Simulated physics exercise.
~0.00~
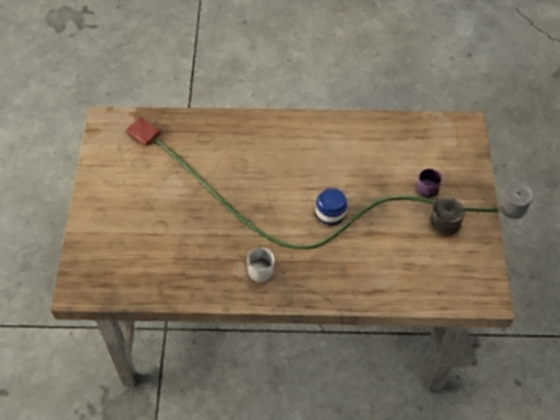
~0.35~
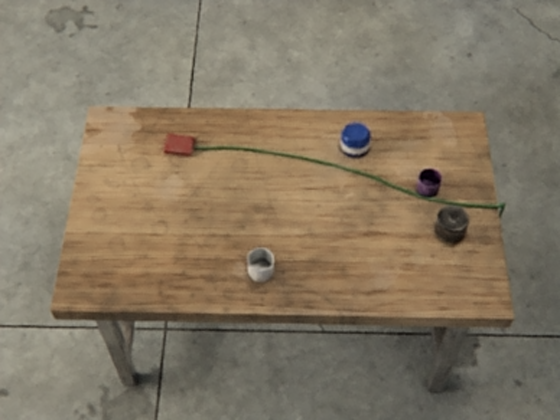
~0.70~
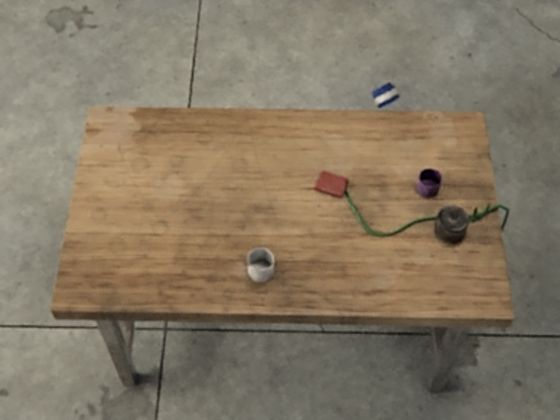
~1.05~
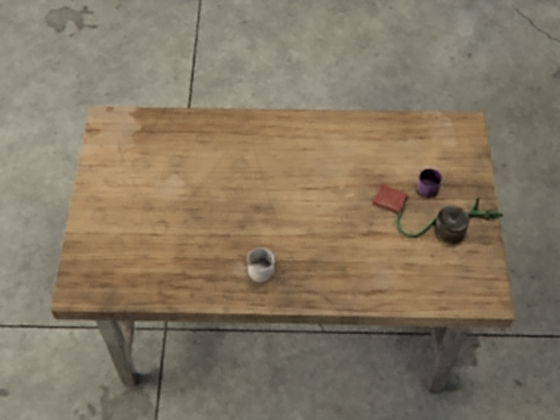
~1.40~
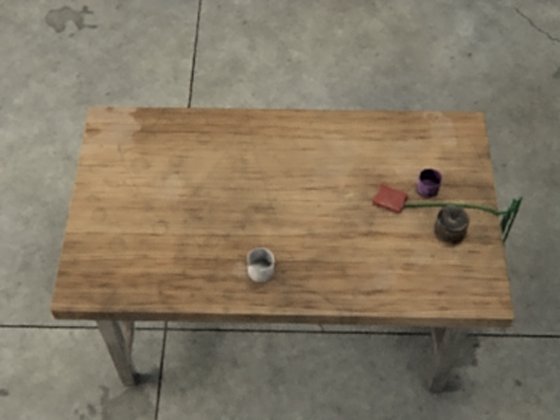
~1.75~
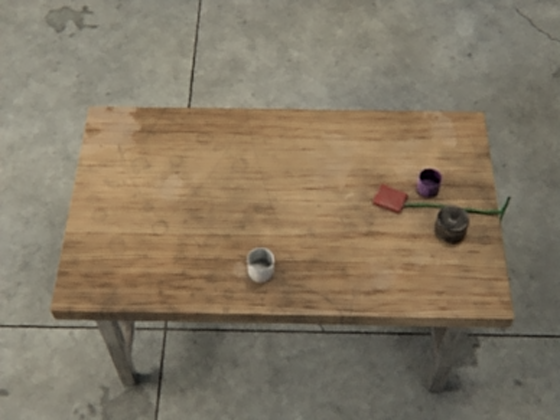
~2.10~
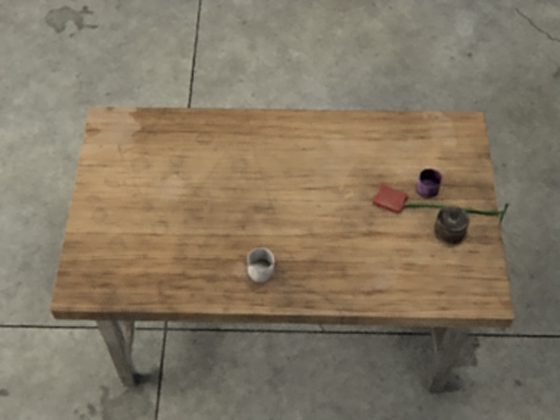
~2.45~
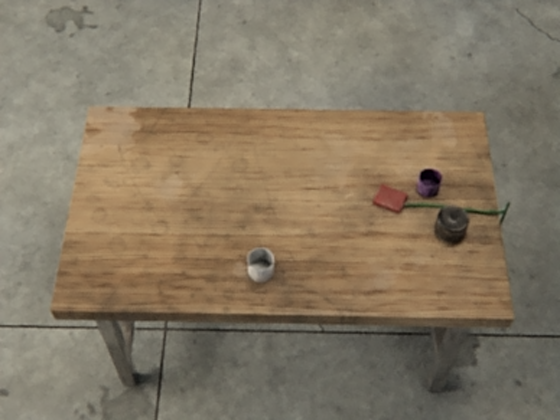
A wooden table stands on a cracked concrete floor, seen from above and in front. A green cable winds from a flat red object at the upper left, past a blue jar near the middle, to a grey object at the right edge, with a white cup, a purple cup and a dark tub nearby. The grey object drops out of sight, and the cable pulls straighter, pushing the blue jar toward the back. The jar tips off the far edge as the red object slides right. The red object stops beside the purple cup, still on the table, and the cable's end settles at the right edge.
